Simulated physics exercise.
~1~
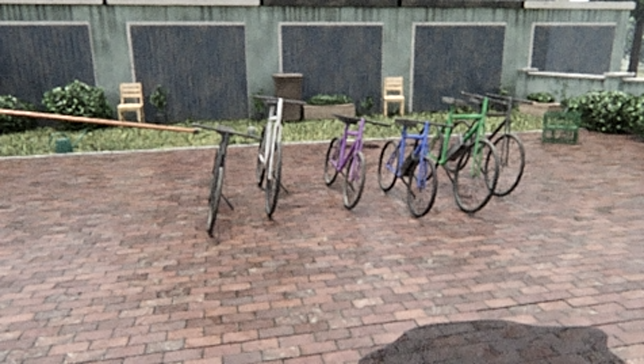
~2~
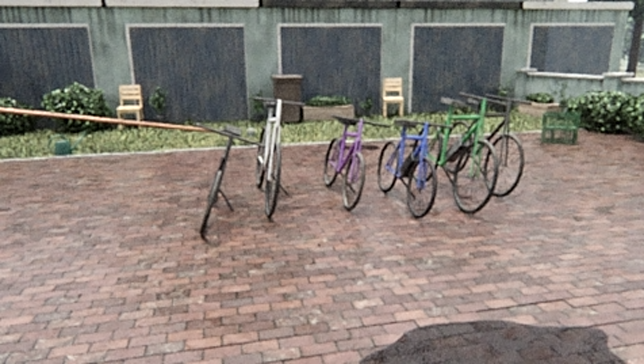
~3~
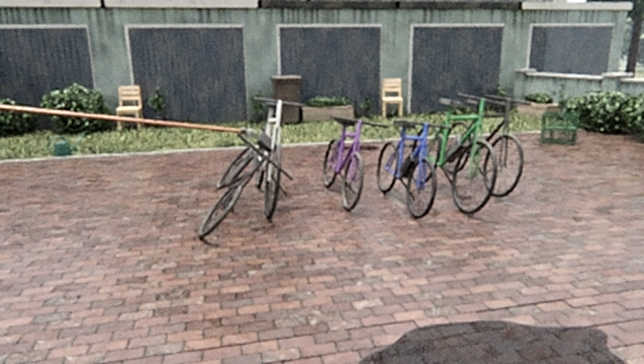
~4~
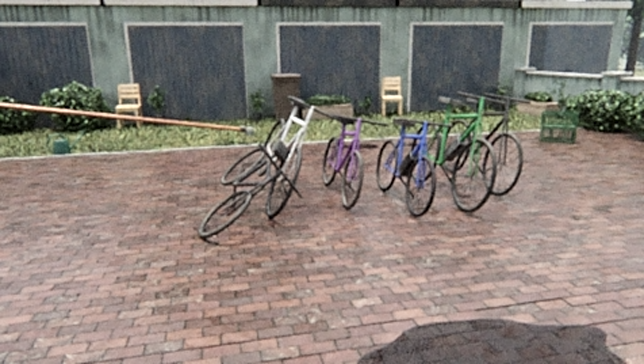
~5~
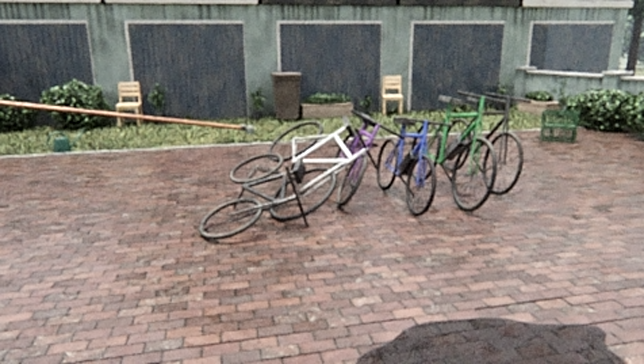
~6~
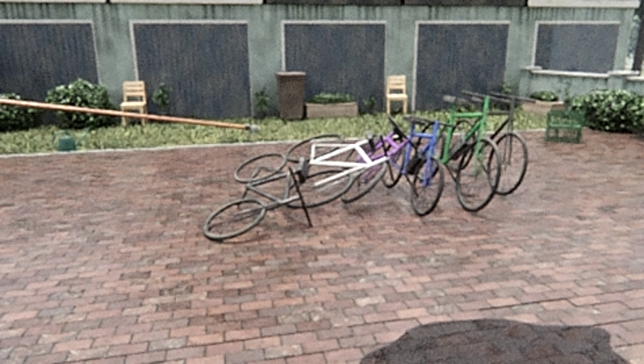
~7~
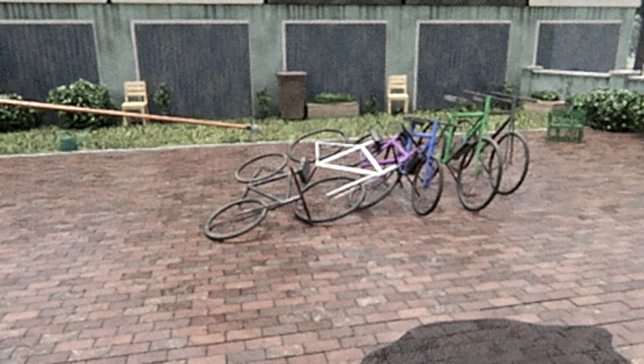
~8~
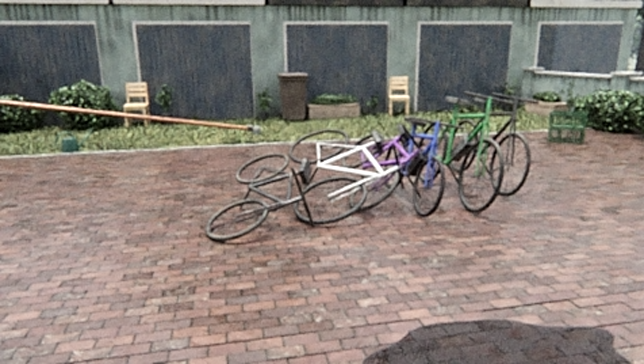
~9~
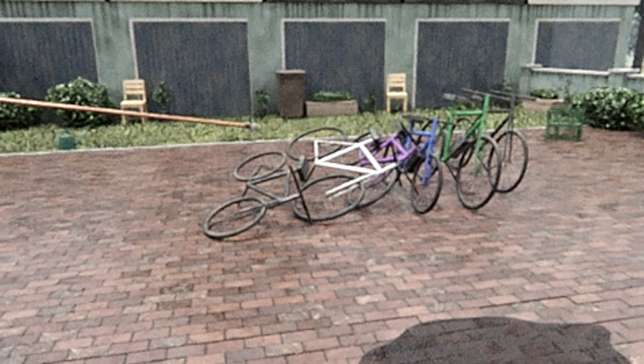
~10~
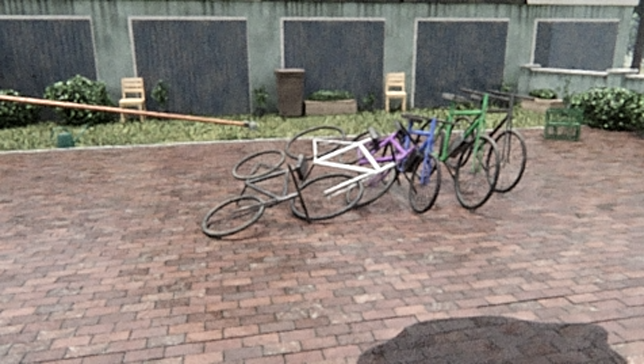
A long pole nudged the leftmost bicycle in a row on a brick plaza, and it toppled right into the white one, which fell against the purple one, leaving that leaning on the blue bike, which stayed standing beside the green one.
